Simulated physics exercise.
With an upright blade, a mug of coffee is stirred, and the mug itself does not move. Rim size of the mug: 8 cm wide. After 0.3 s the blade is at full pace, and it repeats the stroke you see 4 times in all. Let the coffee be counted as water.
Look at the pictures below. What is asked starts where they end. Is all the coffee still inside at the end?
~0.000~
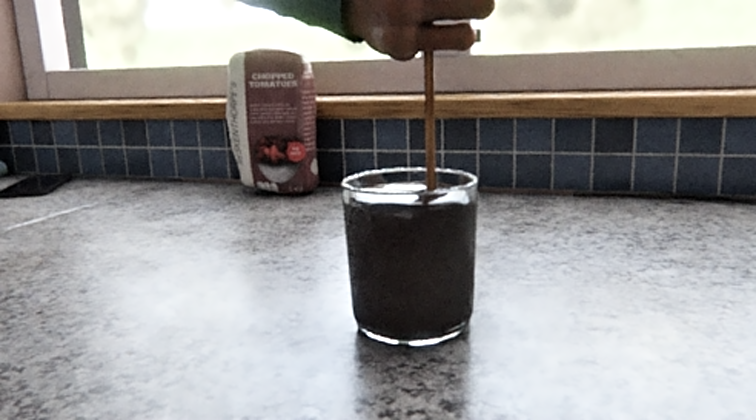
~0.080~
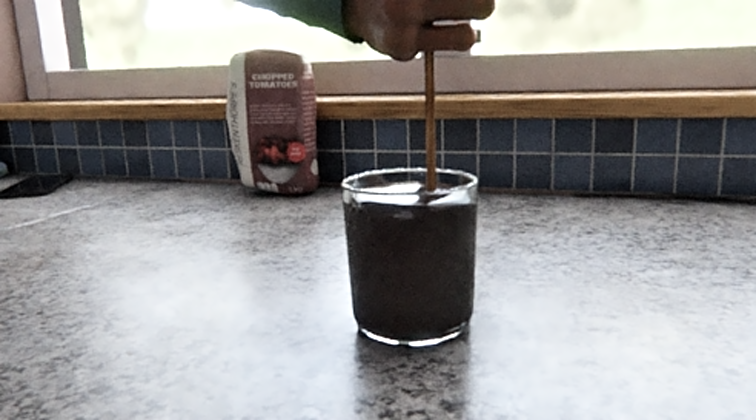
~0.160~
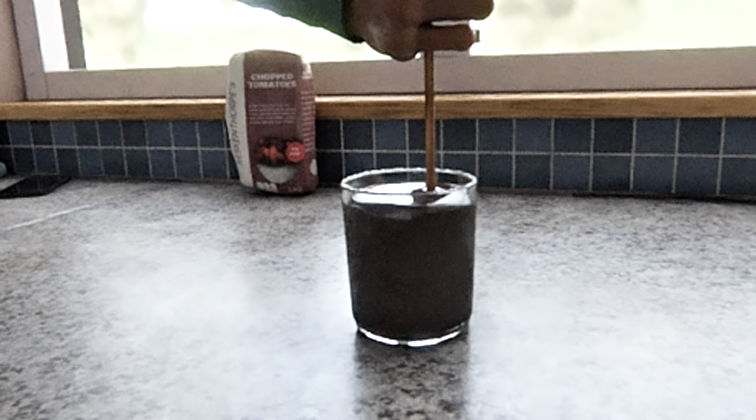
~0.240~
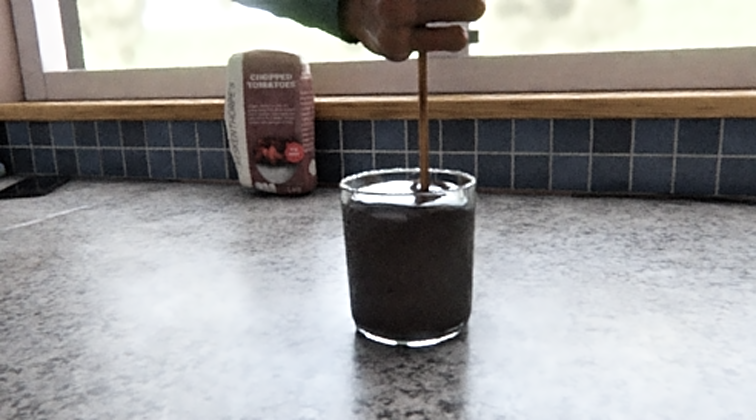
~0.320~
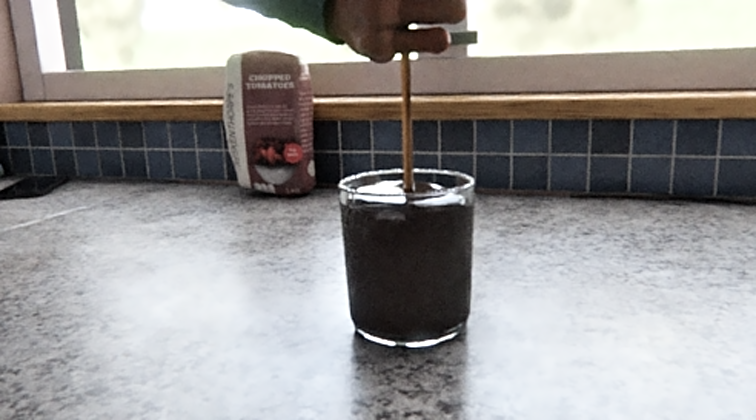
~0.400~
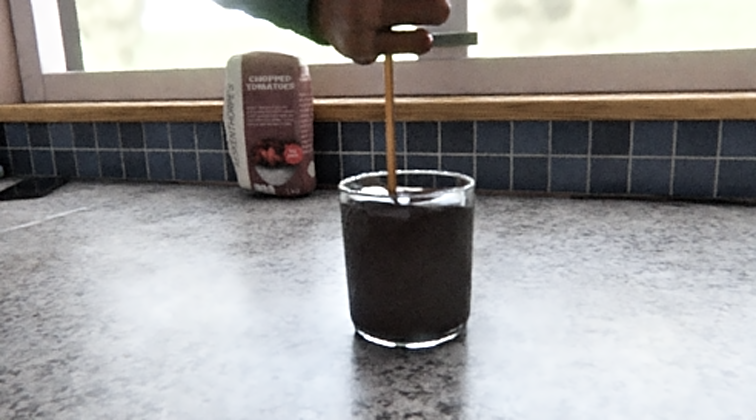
Leak-proof this time.
Then, 1.00 s in, 0 ml is over the rim.
Then, 1.60 s in, 0 ml is over the rim.
Then, 2.20 s in, 0 ml is over the rim.
Then, 2.80 s in, 0 ml is over the rim.
Finally, 0 ml is over the rim.
